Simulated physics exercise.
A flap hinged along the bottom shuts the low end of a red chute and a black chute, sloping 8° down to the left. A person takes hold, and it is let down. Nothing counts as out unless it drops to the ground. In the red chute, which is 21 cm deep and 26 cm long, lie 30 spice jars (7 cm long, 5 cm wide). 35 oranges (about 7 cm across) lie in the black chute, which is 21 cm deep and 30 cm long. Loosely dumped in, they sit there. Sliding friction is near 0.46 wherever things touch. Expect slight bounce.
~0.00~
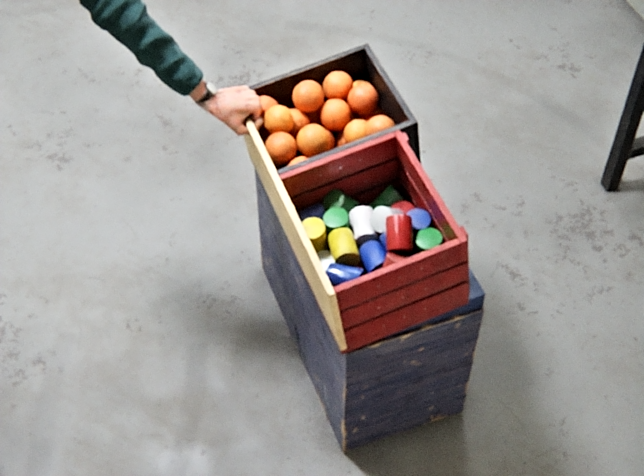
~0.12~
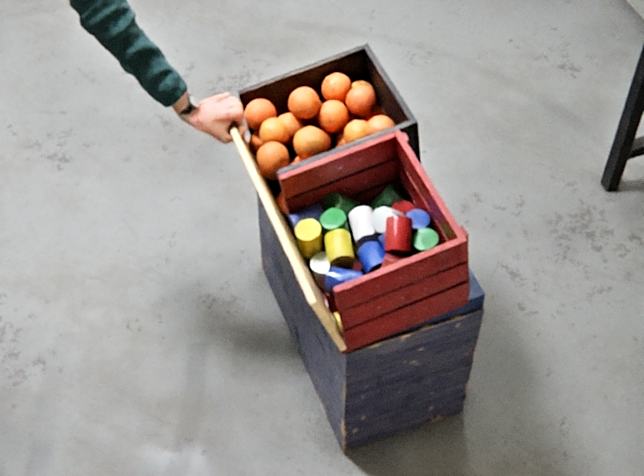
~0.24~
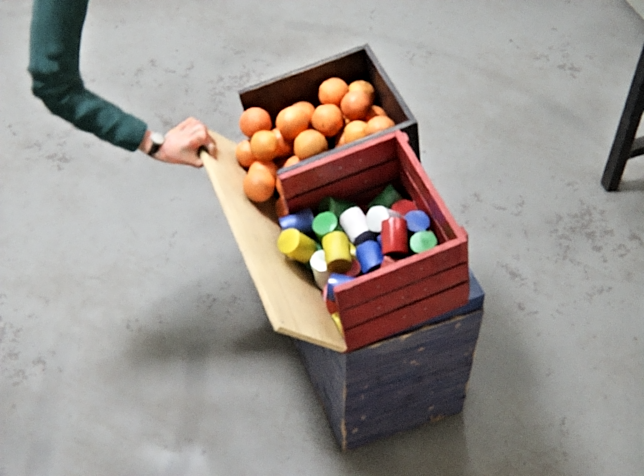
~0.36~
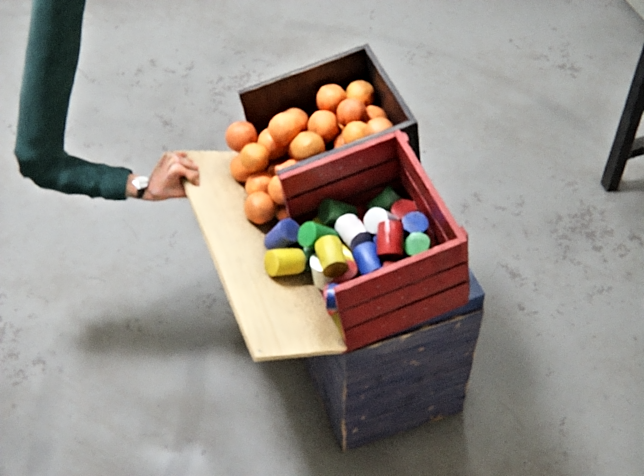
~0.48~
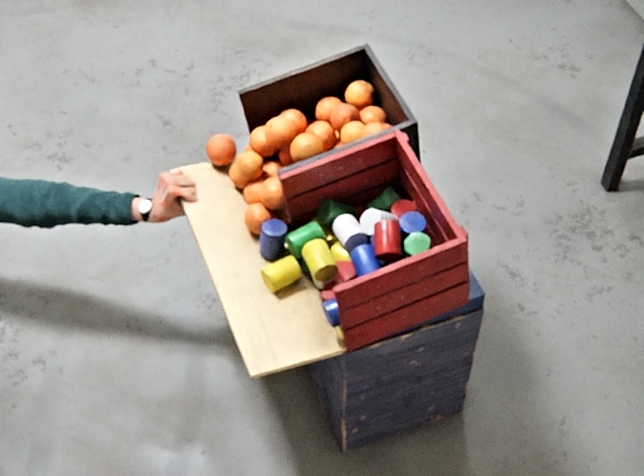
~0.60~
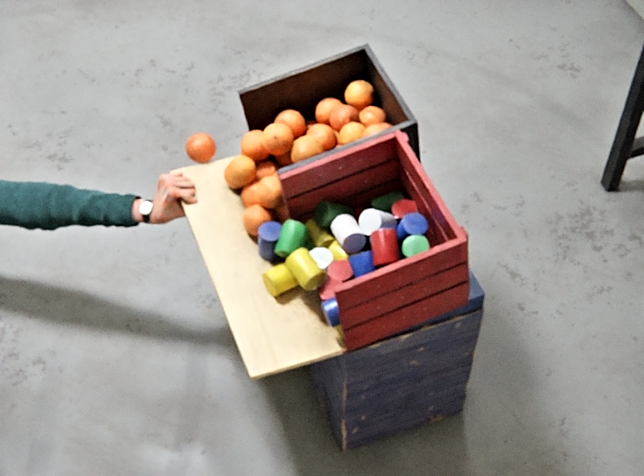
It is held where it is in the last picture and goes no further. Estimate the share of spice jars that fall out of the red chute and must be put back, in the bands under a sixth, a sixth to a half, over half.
The share to put back is under a sixth.
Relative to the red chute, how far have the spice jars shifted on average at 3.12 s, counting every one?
About 6 cm to the left.
After 1.00 s, red chute 30 in, 0 out and black chute 34 in, 1 out.
After 1.51 s, red chute 30 in, 0 out and black chute 34 in, 1 out.
After 2.21 s, red chute 29 in, 1 out and black chute 34 in, 1 out.
Outcome (at 3.12 s), red chute 29 in, 1 out and black chute 34 in, 1 out. Asked share, 1 of 30, 3 per cent.
